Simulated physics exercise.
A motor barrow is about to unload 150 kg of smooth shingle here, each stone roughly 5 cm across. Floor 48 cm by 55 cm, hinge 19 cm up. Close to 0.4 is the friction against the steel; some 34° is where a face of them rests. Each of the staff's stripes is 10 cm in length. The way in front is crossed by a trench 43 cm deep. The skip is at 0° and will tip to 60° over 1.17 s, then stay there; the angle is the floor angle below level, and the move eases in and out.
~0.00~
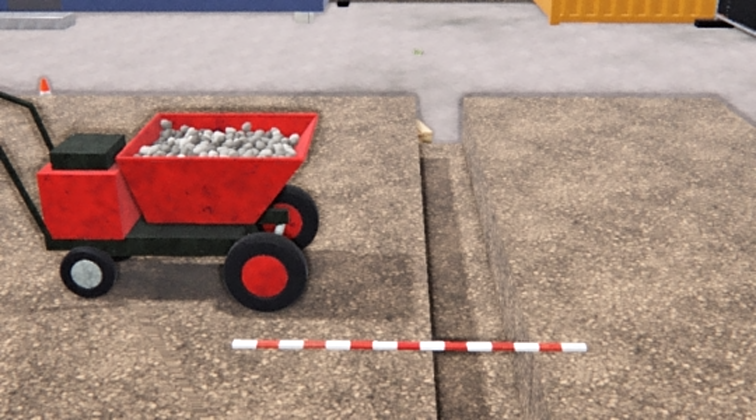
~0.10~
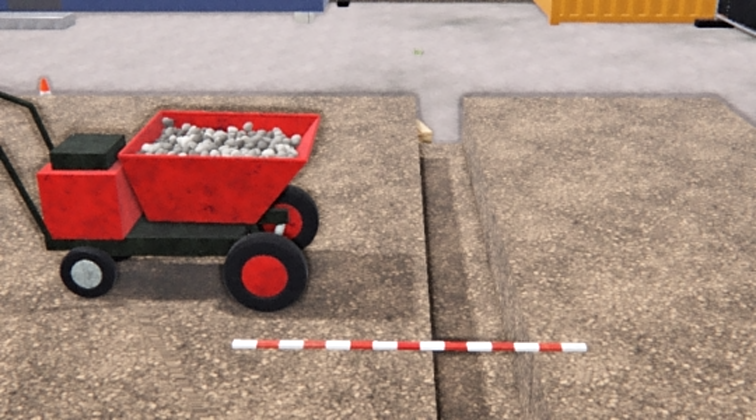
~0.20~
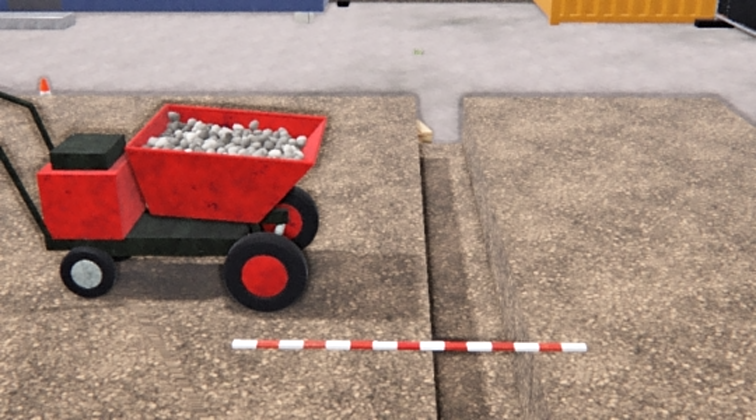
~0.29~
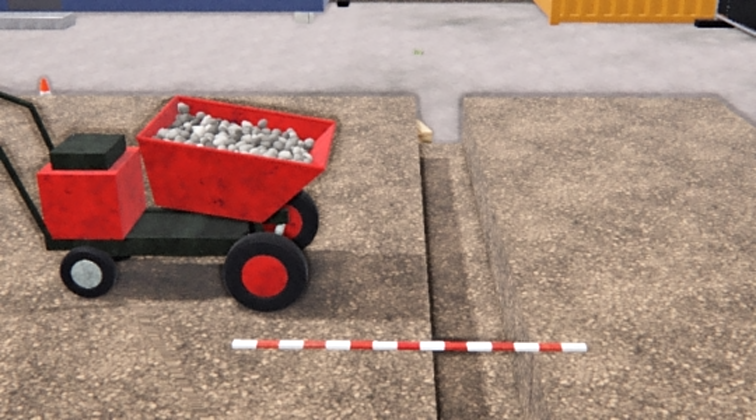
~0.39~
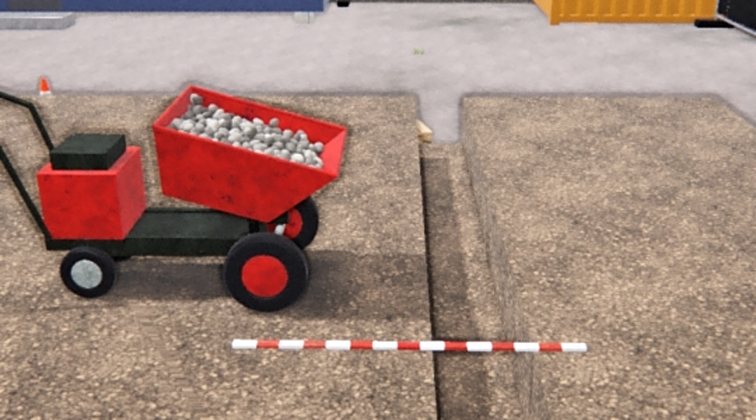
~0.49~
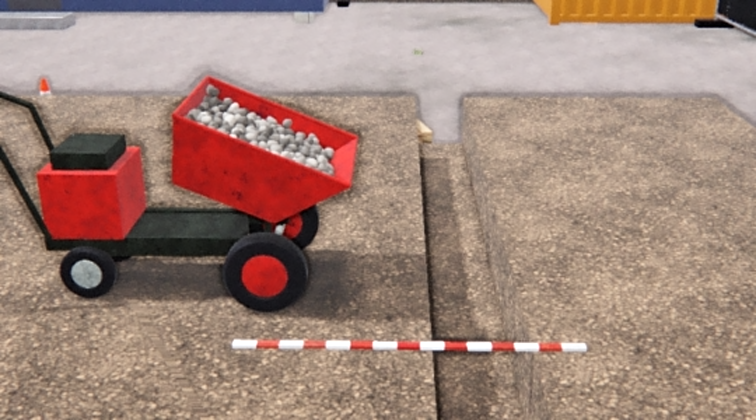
The red skip full of grey stones tilts steadily down to the right on the barrow.
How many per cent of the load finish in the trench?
About 69 per cent.
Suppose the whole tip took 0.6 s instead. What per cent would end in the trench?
Around 70 per cent would end in the trench.
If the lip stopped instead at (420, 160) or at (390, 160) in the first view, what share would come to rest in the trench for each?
The first start gives about 35 per cent, the second about 55.
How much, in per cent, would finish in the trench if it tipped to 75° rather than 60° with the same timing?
About 90%.
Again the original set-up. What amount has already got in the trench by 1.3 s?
10 per cent, give or take.
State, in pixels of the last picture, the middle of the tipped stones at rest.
The middle should be near (462, 343).
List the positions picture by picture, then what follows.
In the first frame, the skip is at 0°, its lip at (303, 160); the top of the load is at (208, 136).
In the second frame, the skip is at 1°, its lip at (306, 161); the top of the load is at (205, 135); the stones move at 0.2 m/s on average.
In the third frame, lip at (313, 164), floor tilted 4°, highest stones at (196, 130); the stones move at 0.4 m/s on average.
In the fourth frame, lip at (324, 169), floor tilted 9°, highest stones at (193, 122); the stones move at 0.5 m/s on average.
In the fifth frame, lip at (337, 176), floor tilted 16°, highest stones at (194, 112); the stones move at 0.6 m/s on average.
In the sixth frame, lip at (350, 186), floor tilted 23°, highest stones at (208, 102); the stones move at 0.7 m/s on average.
After 0.9 s the floor is at 51°; 100 % in the skip; the foremost stones are at (375, 207).
After 1.3 s the floor is at 60°; 80 % in the skip, 9 % short of the trench, 10 % in the trench; the foremost stones are at (470, 324).
After 1.6 s the floor is at 60°; 48 % in the skip, 10 % short of the trench, 42 % in the trench; the foremost stones are at (509, 358).
After 3.6 s the floor is at 60°; 14 % in the skip, 17 % short of the trench, 69 % in the trench; the foremost stones are at (508, 353).
